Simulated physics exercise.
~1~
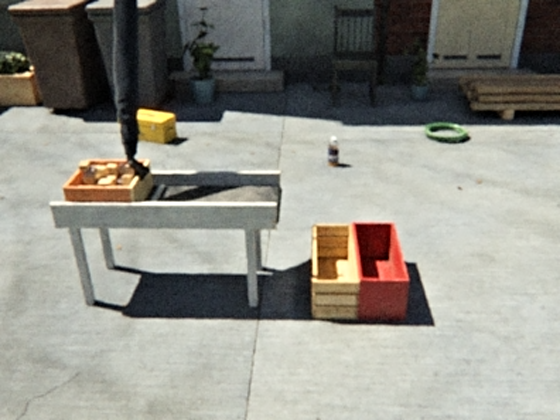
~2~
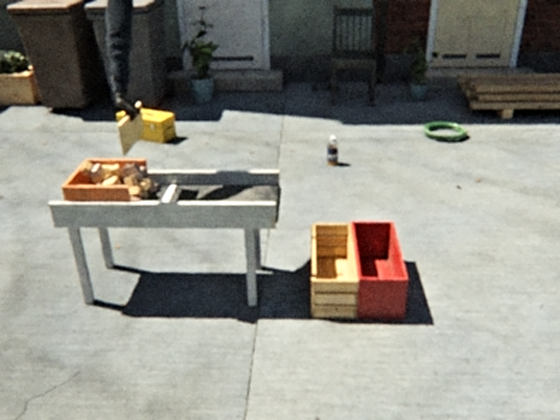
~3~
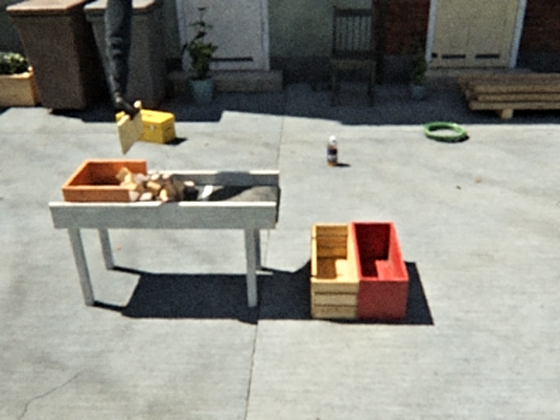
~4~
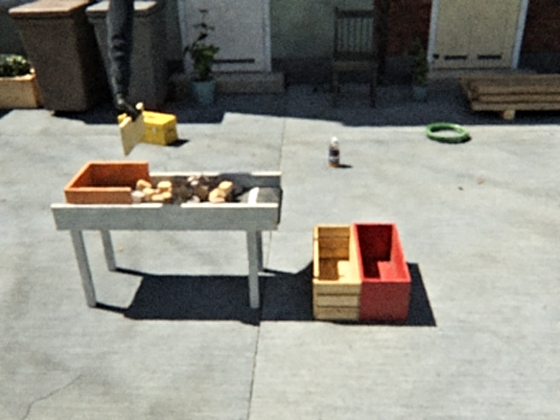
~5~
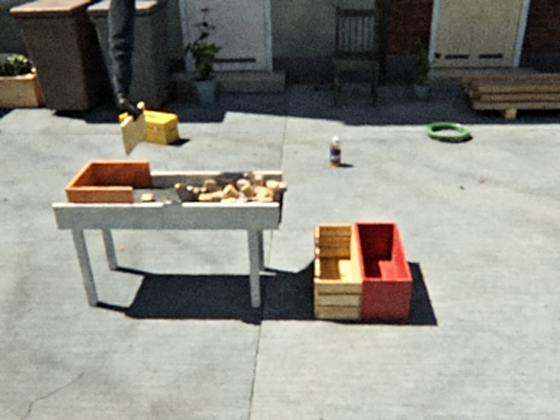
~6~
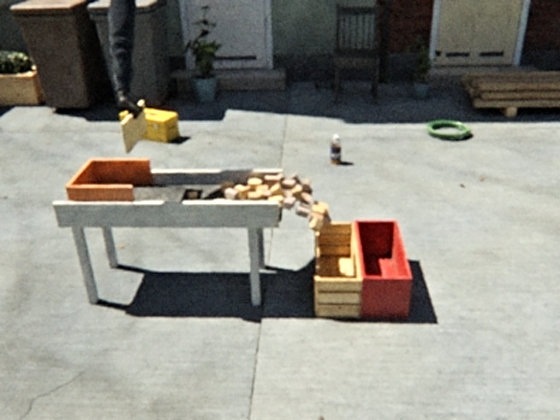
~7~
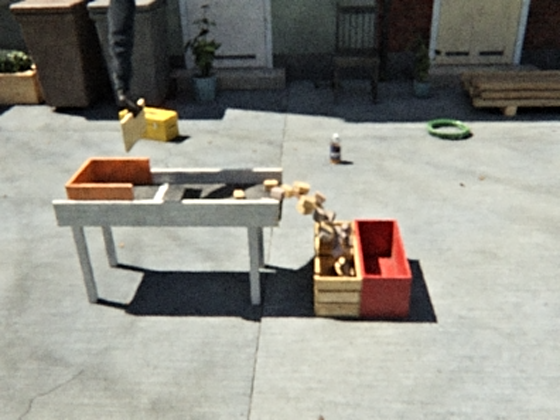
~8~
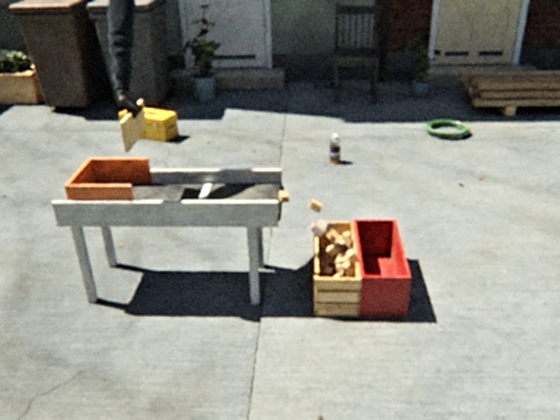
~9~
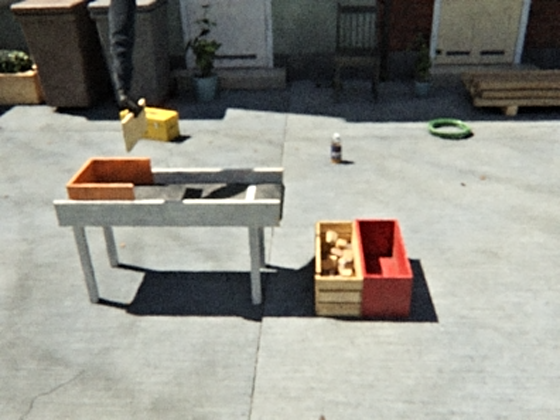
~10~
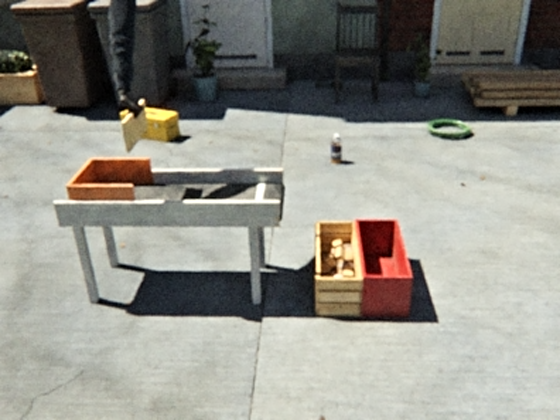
The footage shows a dark arm lifting a gate from an orange pen of timber offcuts on a raised belt, which carries the loose pieces rightward until they tumble off its end into the near wooden tub, leaving the belt clear and the red box beyond empty.
